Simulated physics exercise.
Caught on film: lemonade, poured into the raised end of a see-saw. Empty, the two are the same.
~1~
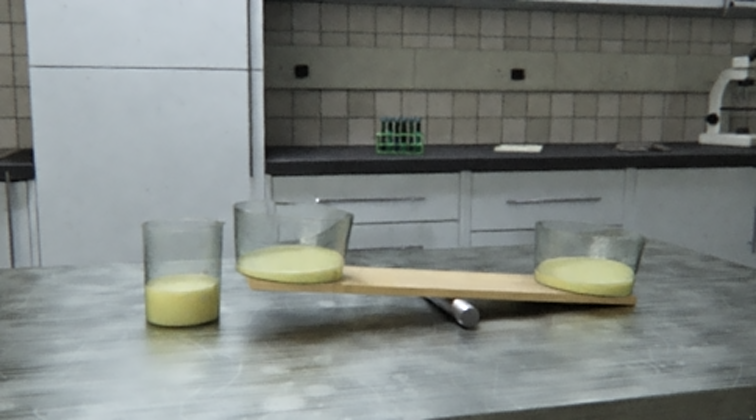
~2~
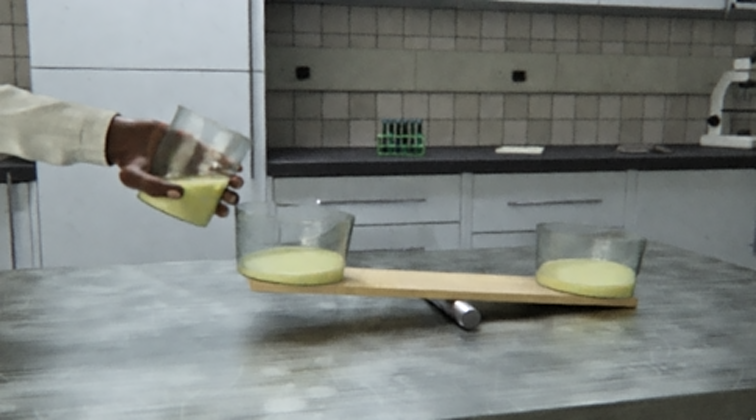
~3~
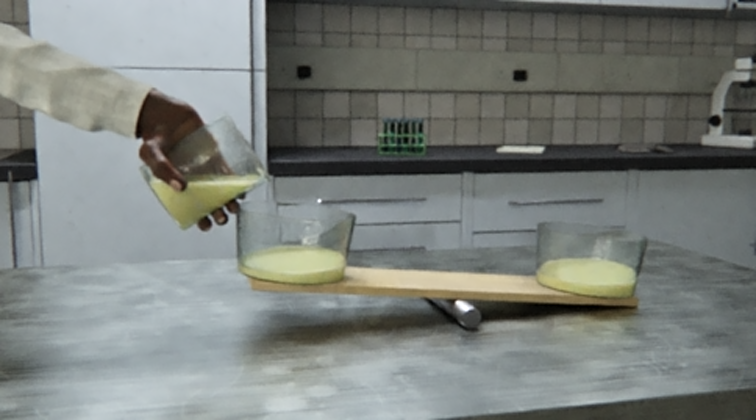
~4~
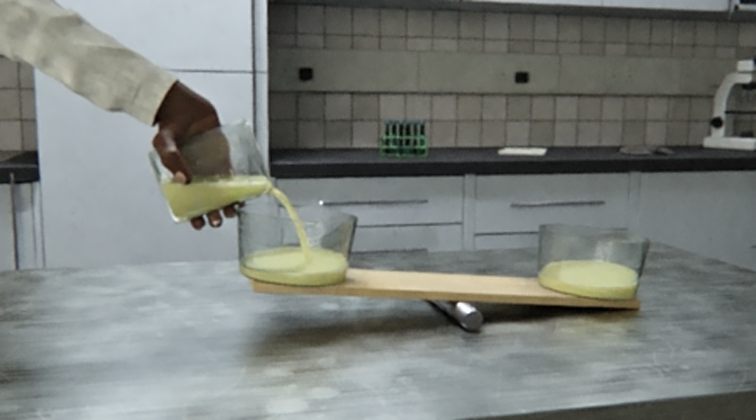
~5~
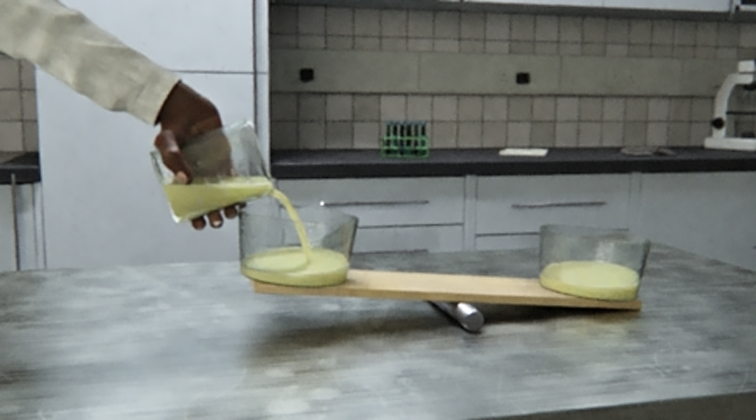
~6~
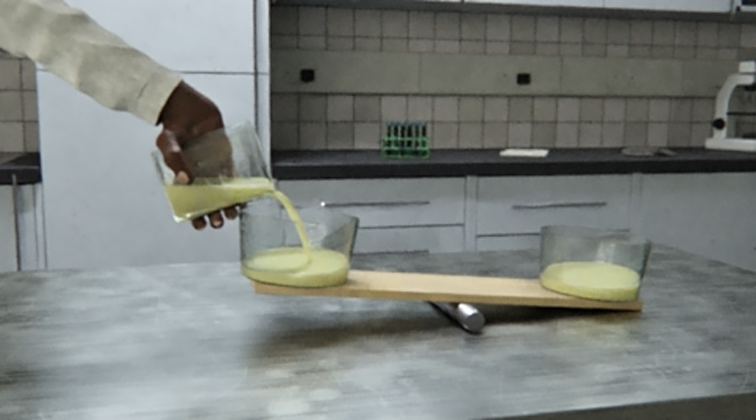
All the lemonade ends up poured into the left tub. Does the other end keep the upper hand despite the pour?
No, it tips over.
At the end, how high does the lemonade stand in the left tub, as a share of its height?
It stands at around 40 percent.
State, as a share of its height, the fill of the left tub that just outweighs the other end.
Estimated fill: Near 20 per cent.
Next, the left tub is about a quarter full; the shelf board has swung over, and that end is down.
After that, the left tub is about a third full; the shelf board has swung over, and that end is down.
Finally, the left tub is about a third full; the shelf board has swung over, and that end is down.
